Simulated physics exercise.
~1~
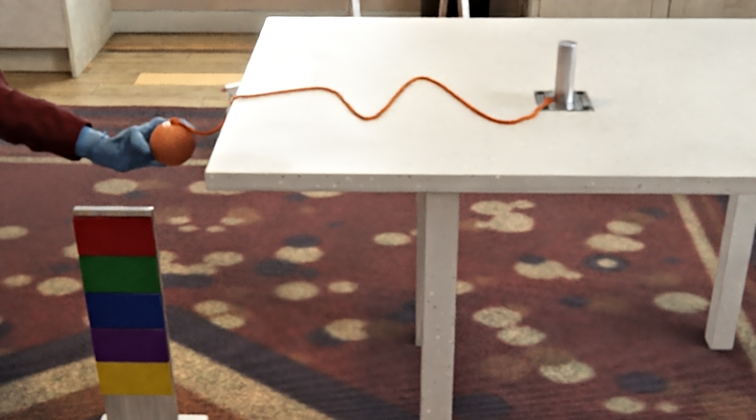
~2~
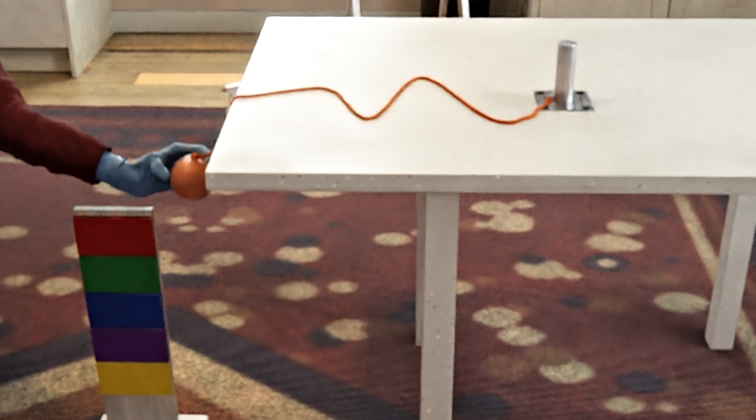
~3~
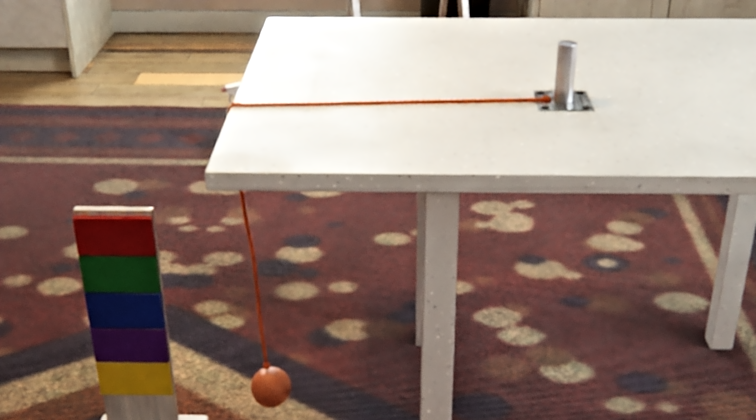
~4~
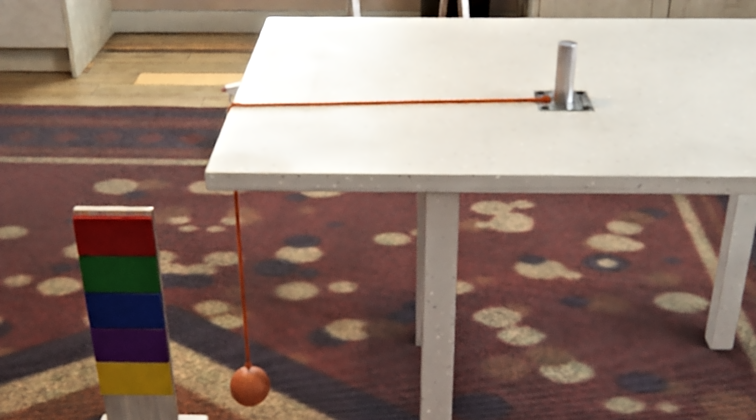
A gloved hand in a dark red sleeve holds a round orange object beside the left end of a white table, seen from the front in a room with a patterned carpet. An orange cord runs from it in loose waves across the tabletop to a metal post, and a board at left is striped red, green, blue, purple and yellow from top to bottom. The hand moves right and down and lets go. The object drops and the cord pulls straight over the table's edge. It drifts slightly left, ending up hanging level with the yellow band.
